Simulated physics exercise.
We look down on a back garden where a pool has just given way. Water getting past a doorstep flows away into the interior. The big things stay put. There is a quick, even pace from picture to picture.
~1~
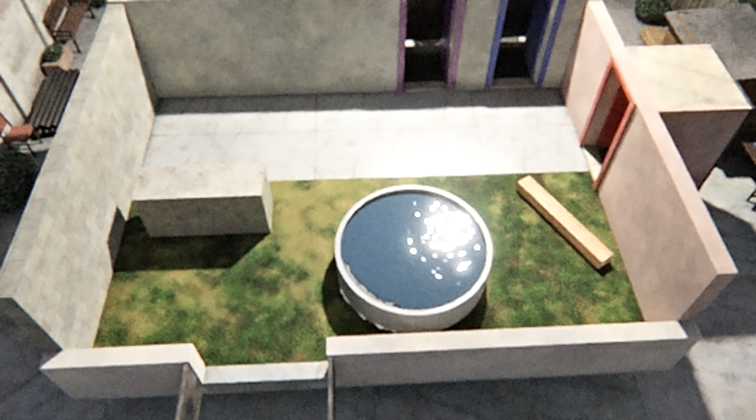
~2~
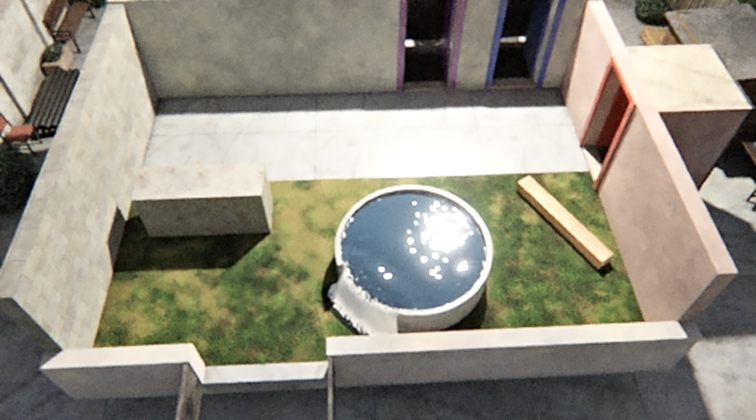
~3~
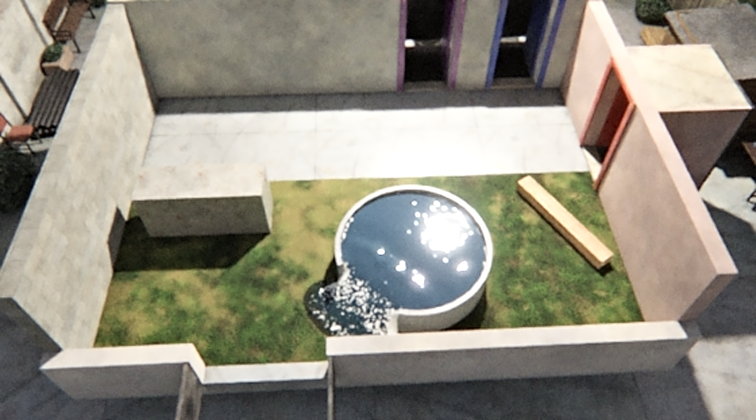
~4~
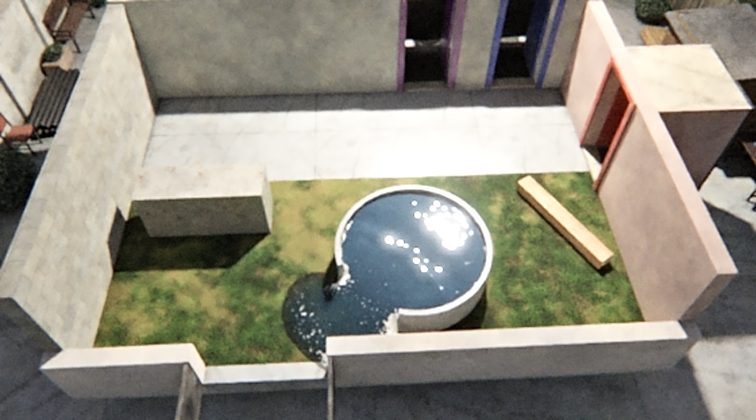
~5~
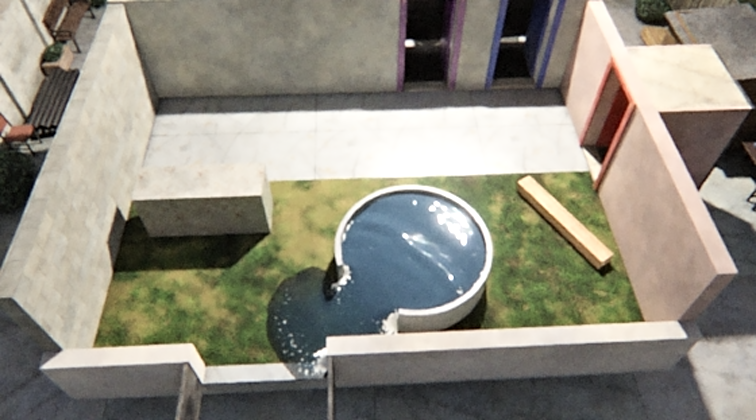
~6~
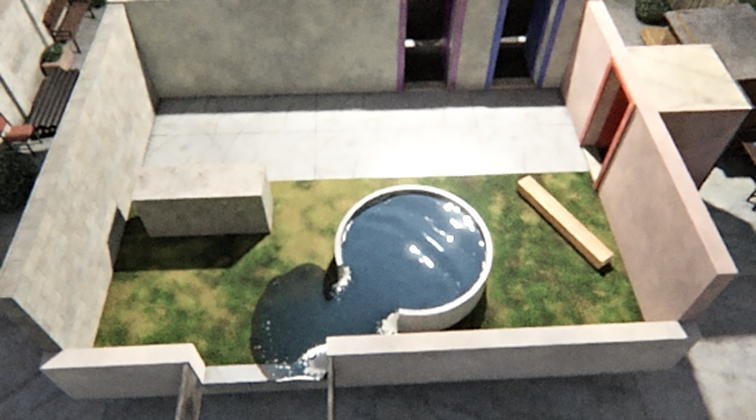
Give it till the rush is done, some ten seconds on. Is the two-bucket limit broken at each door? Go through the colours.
At the end, most likely the red door will not exceed two buckets, most likely the purple door will not exceed two buckets, most likely the blue door will not exceed two buckets.
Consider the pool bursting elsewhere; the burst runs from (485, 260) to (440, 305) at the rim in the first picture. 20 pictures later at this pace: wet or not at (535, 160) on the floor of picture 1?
That spot ends up swamped.
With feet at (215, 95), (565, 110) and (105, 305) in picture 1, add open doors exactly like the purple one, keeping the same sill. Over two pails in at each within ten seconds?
First ends up below, second ends up below, third ends up above.
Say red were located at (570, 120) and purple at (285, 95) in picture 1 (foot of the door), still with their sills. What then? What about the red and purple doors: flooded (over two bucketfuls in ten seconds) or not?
Result: Red door remains beneath it, purple door remains beneath it.
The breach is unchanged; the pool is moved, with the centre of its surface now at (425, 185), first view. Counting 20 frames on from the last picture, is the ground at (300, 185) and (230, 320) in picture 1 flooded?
I'd say watered for the first and watered for the second.
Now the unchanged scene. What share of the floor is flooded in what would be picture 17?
That should be about 15 %.
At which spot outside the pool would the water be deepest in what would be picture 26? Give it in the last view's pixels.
Near (366, 359).
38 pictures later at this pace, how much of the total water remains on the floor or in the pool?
Roughly 76 parts in a hundred.
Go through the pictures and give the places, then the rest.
In the first picture, the round pool at (413, 248) is whole and still.
In the second picture, water pours out at (364, 307) and has run to a hidden place.
In the third picture, the front is at (311, 293), out from the gap at (364, 308).
In the fourth picture, water pours out at (364, 308) and has run to (291, 297).
In the fifth picture, the front is at (272, 327), out from the gap at (364, 308).
In the sixth picture, the front is at a hidden place, out from the gap at (364, 308).
A moment on, water covers 10 % of the floor; the red door not reached, the purple door not reached, the blue door not reached.
Next, water covers 15 % of the floor; the red door not reached, the purple door not reached, the blue door not reached.
Then, water covers 30 % of the floor; the red door not reached, the purple door not reached, the blue door not reached.
Later, water covers 40 % of the floor; the red door not reached, the purple door not reached, the blue door not reached.
In the end, water covers 55 % of the floor; the red door not reached, the purple door not reached, the blue door not reached.
